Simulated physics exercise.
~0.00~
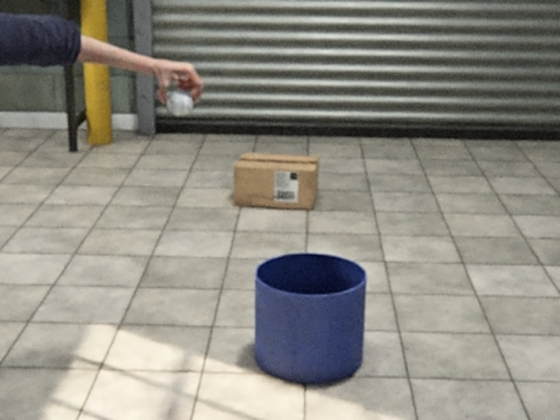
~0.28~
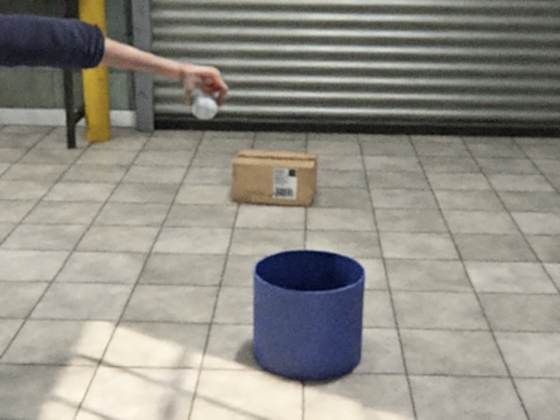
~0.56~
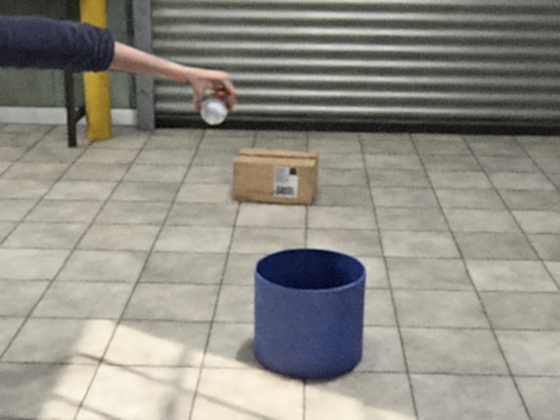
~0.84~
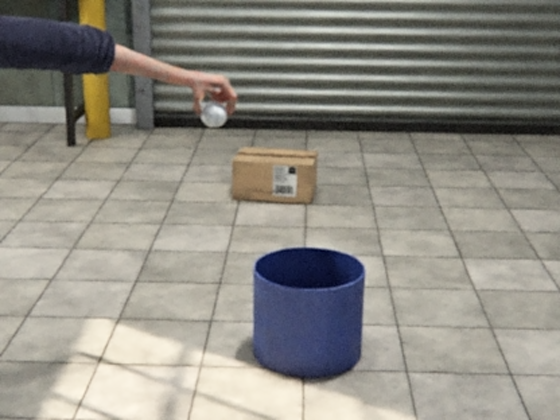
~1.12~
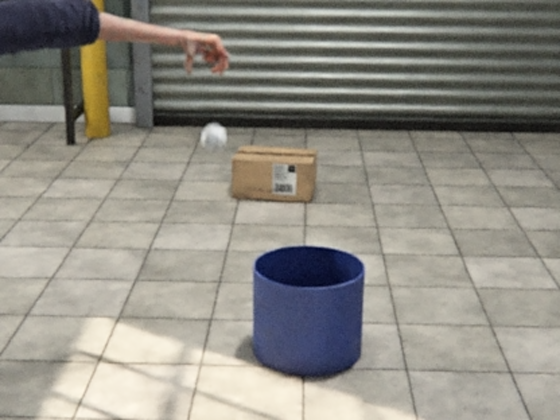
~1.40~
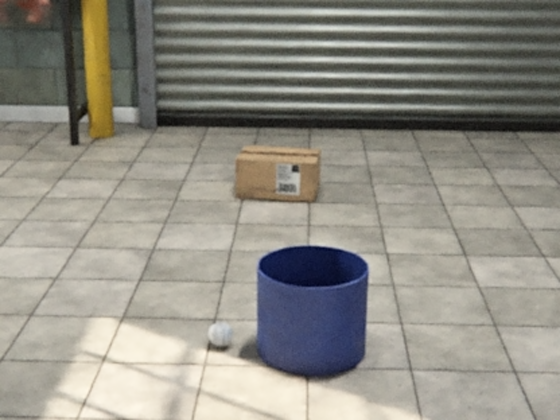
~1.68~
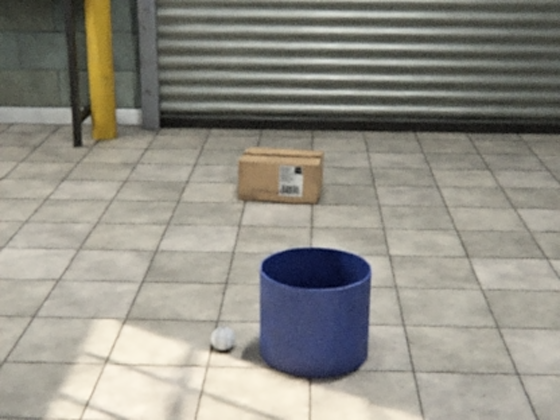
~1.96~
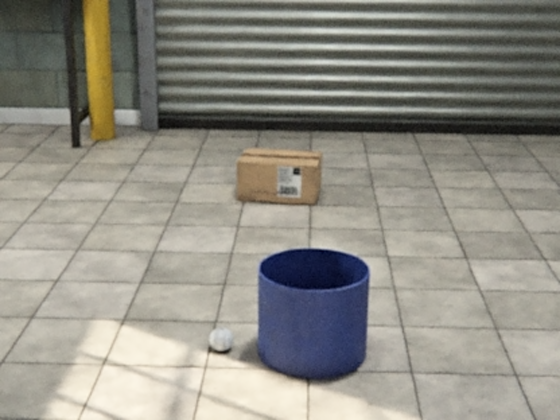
The clip opens on a hand reaching in from the left, holding a small whitish ball-like object above a tiled floor, with a blue bucket standing in front and a cardboard box further back near a ridged metal shutter. The hand moves a little to the right and dips slightly, then holds almost still, short of the bucket's opening. The fingers let go, and the pale object drops as the hand draws back to the left. It misses the bucket and ends up on the floor just left of it, where it rests while the bucket stays put.
